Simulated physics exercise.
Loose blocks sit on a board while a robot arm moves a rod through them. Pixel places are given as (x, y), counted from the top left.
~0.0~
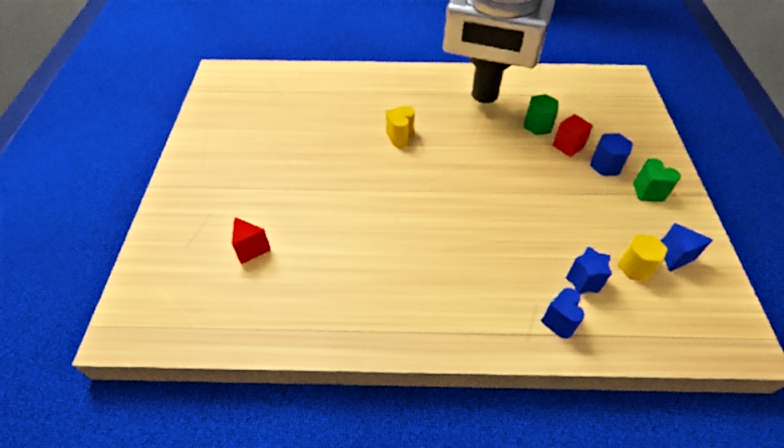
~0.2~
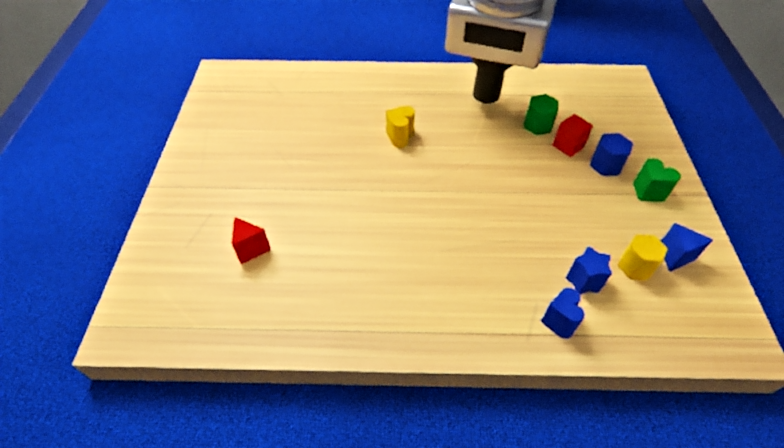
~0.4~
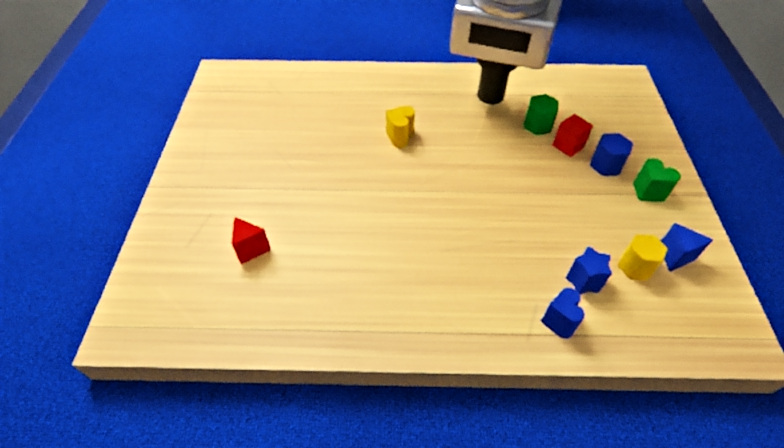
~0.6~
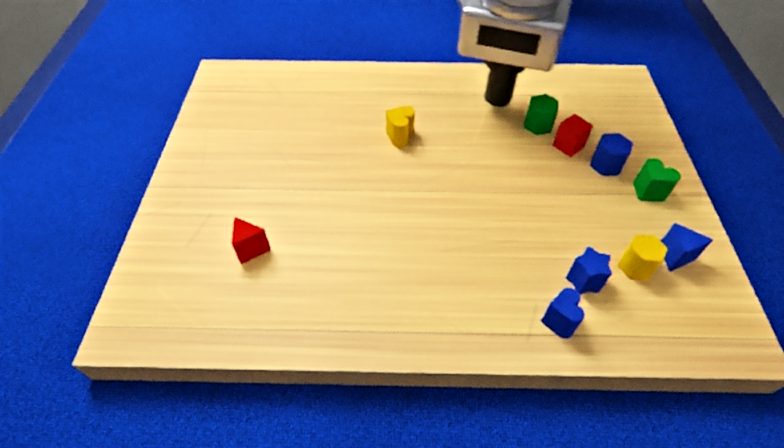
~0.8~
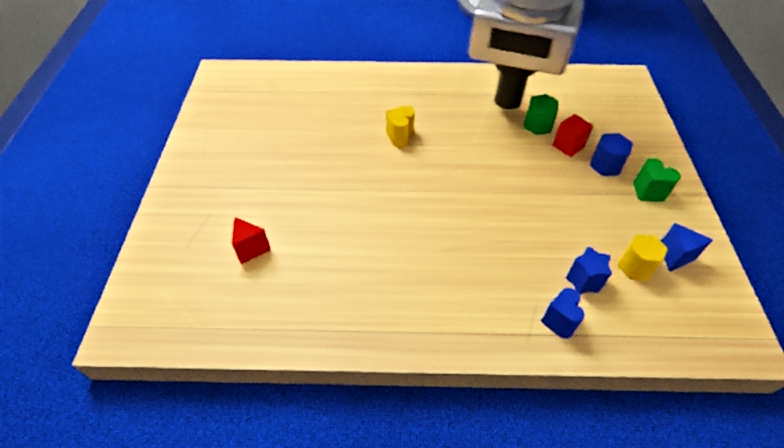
A robot arm moves its dark rod slightly right toward the green block, touching nothing.
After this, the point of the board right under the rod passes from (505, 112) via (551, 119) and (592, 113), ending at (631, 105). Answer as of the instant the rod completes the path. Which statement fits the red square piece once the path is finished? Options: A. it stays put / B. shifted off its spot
I choose B.
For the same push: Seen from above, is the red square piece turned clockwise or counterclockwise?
The block spins clockwise.
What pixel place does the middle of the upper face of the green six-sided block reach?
Its top centre is at about (582, 115).
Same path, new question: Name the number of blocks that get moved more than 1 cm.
When the path ends, I think you'll find two blocks out of place by more than 1 cm.
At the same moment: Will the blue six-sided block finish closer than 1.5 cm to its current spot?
Yes - that is the case.
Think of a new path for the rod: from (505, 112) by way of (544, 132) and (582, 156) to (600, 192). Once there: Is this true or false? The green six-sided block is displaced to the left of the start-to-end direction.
That is true.
The first path, step by step. One third of the way, rod at (554, 108); green six-sided block at (576, 114), turned 55° clockwise; red square piece at (586, 132), turned 20° clockwise.
Two thirds of the way, rod at (597, 102); green six-sided block at (582, 115), turned 65° clockwise; red square piece at (587, 134), turned 30° clockwise; blue six-sided block at (619, 145).
At the end, rod at (636, 94); green six-sided block at (582, 115), turned 65° clockwise; red square piece at (587, 134), turned 30° clockwise; blue six-sided block at (619, 145).
